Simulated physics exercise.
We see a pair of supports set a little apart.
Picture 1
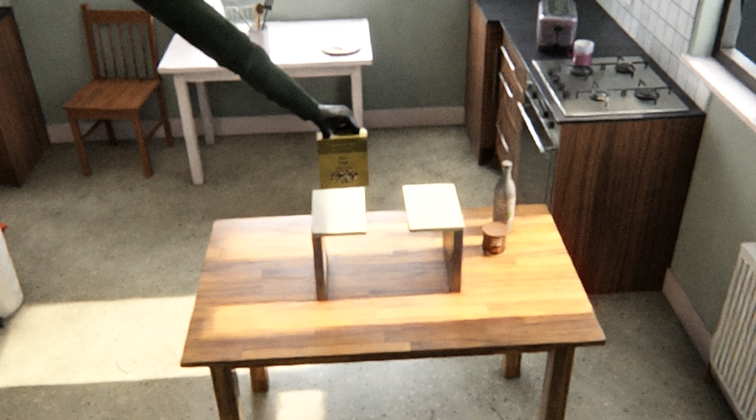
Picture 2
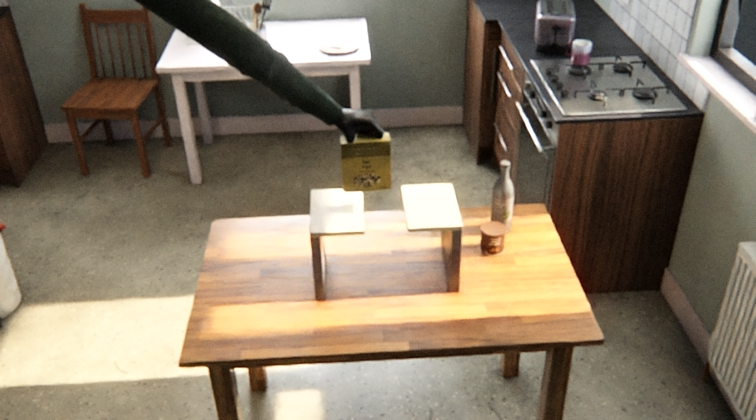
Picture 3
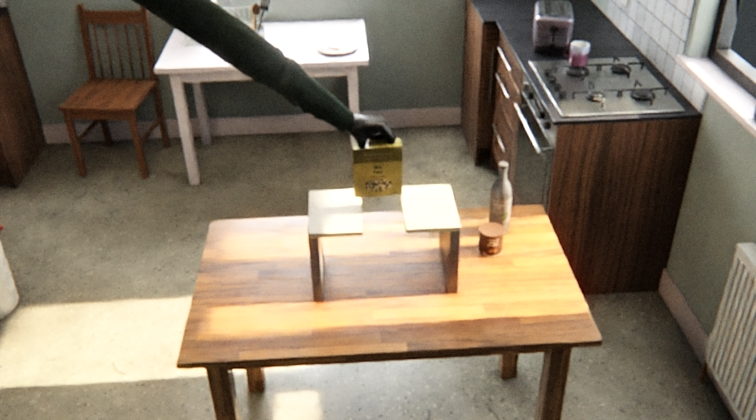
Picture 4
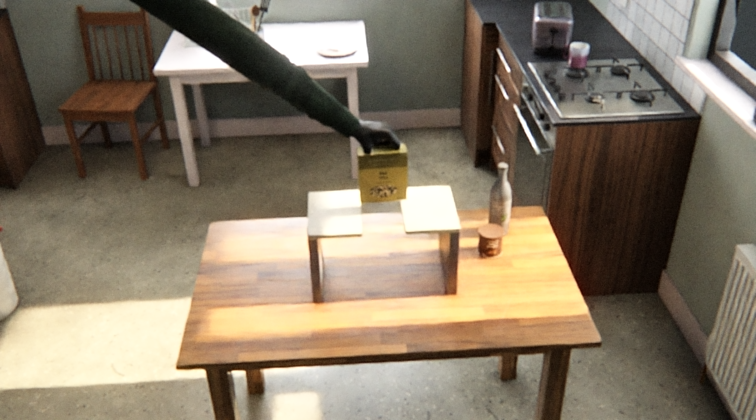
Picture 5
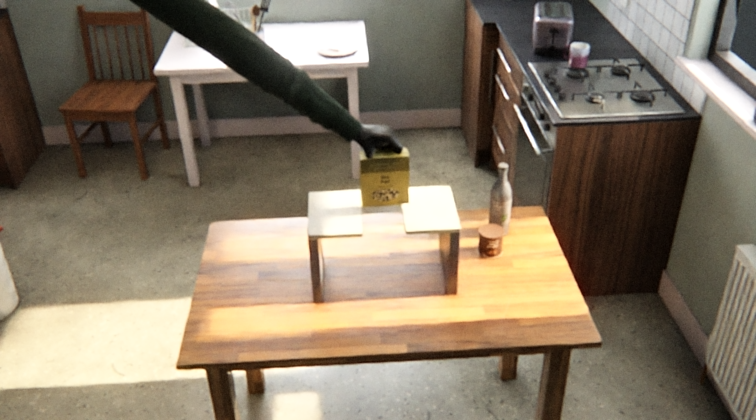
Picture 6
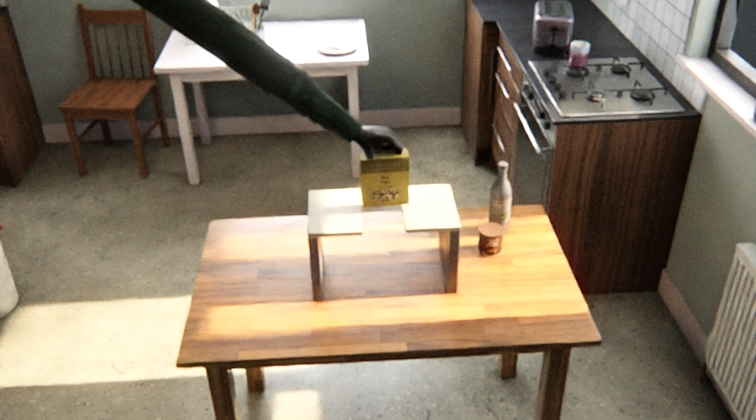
In the video, a dark-sleeved arm holds a yellow packet above a wooden table, moving it a short way right and slightly lower over two small supports, then keeping it nearly still, while a grey bottle stands nearby.
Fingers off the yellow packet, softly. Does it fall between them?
In the end the packet stays on top.
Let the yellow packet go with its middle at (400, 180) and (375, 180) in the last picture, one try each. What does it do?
First try: It stays on top; second try: It lodges.
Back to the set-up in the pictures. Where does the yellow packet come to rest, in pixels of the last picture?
Near (380, 195).
Then, 0.20 s on from there, yellow packet turned 5° from how it was put near (384, 185).
Then, 0.30 s on from there, yellow packet turned 35° from how it was put near (378, 194).
Then, 0.60 s on from there, yellow packet turned 54° from how it was put near (380, 195).
In the end, toppled on the stand or table, yellow packet; the other 2 unmoved. At the end, from the last picture's camera, yellow packet near (380, 195). The packet is caught.
